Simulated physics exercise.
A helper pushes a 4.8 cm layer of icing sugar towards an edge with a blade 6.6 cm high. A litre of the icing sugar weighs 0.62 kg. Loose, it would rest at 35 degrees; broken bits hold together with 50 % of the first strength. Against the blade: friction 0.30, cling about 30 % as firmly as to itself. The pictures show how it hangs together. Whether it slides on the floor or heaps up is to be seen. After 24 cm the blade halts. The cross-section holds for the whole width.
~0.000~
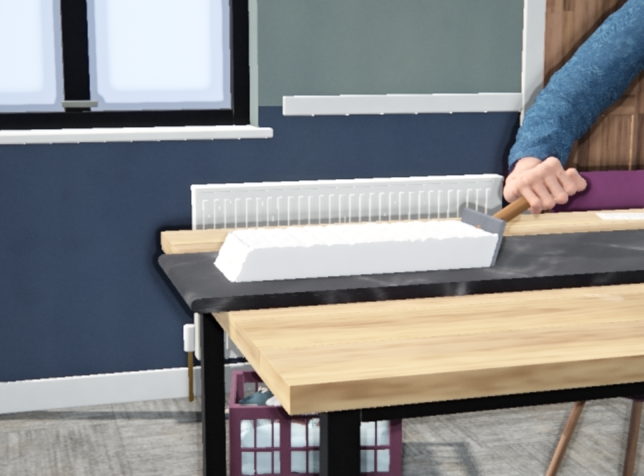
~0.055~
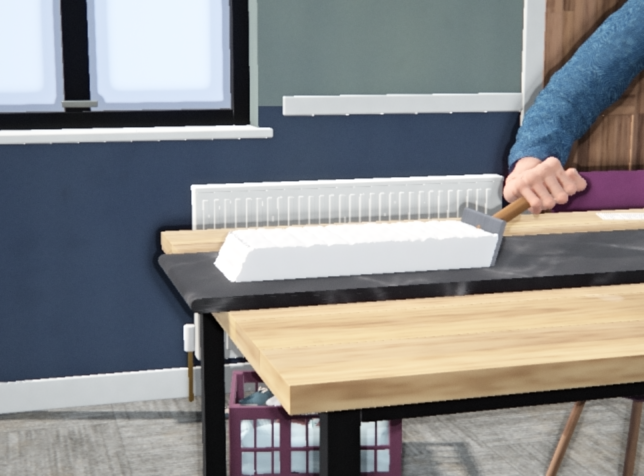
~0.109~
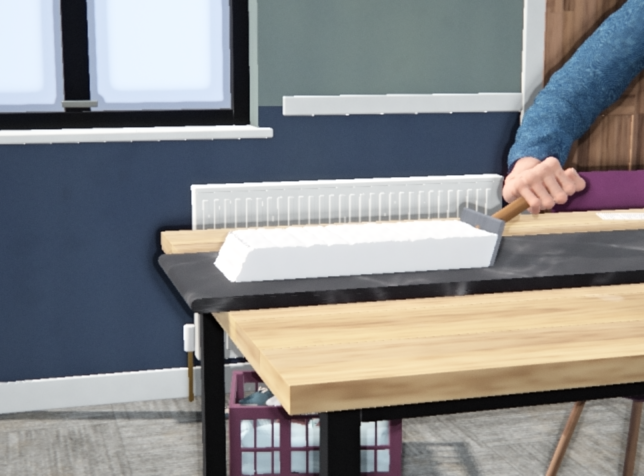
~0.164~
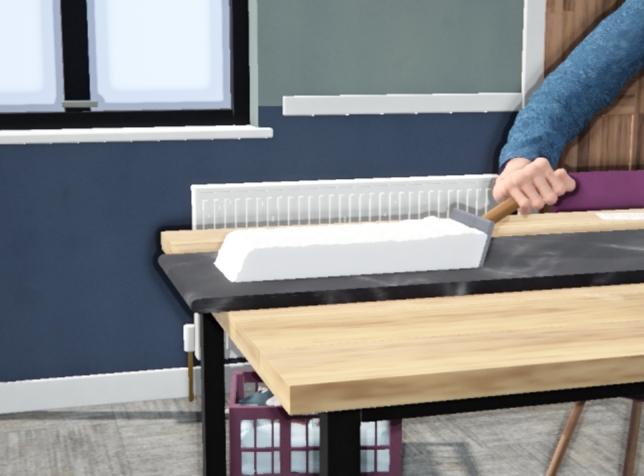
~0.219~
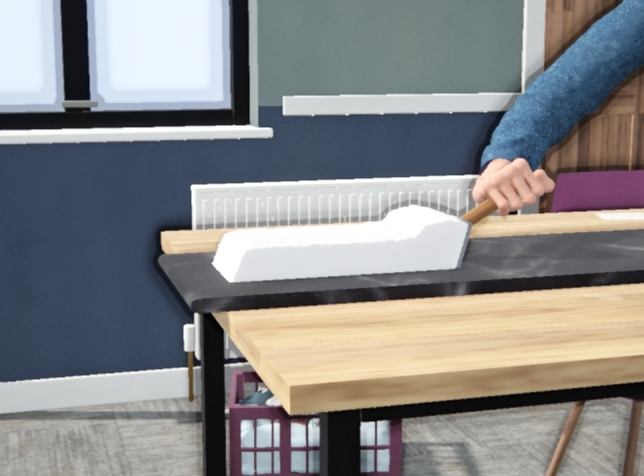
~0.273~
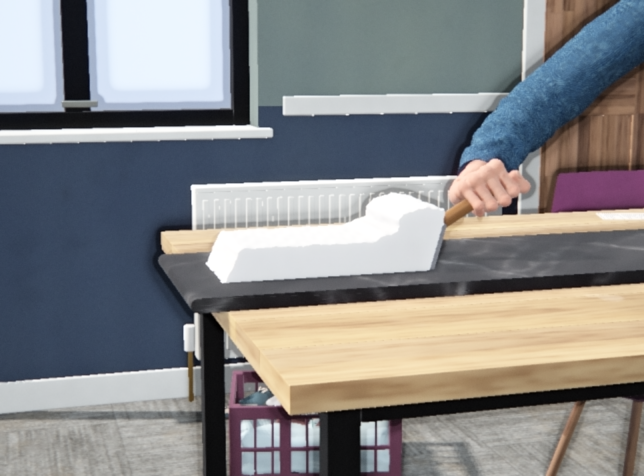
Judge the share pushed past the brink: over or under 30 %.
Expect under 30 %.
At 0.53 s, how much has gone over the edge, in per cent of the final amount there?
About 0 %.
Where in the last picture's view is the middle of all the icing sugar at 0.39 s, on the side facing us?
Around (306, 253).
By 0.39 s, 0 % has gone over the edge.
By 0.53 s, 1 % has gone over the edge.
By 0.67 s, 14 % has gone over the edge.
By 0.81 s, 14 % has gone over the edge.
By 0.88 s, at the end, 14 % has gone over the edge.
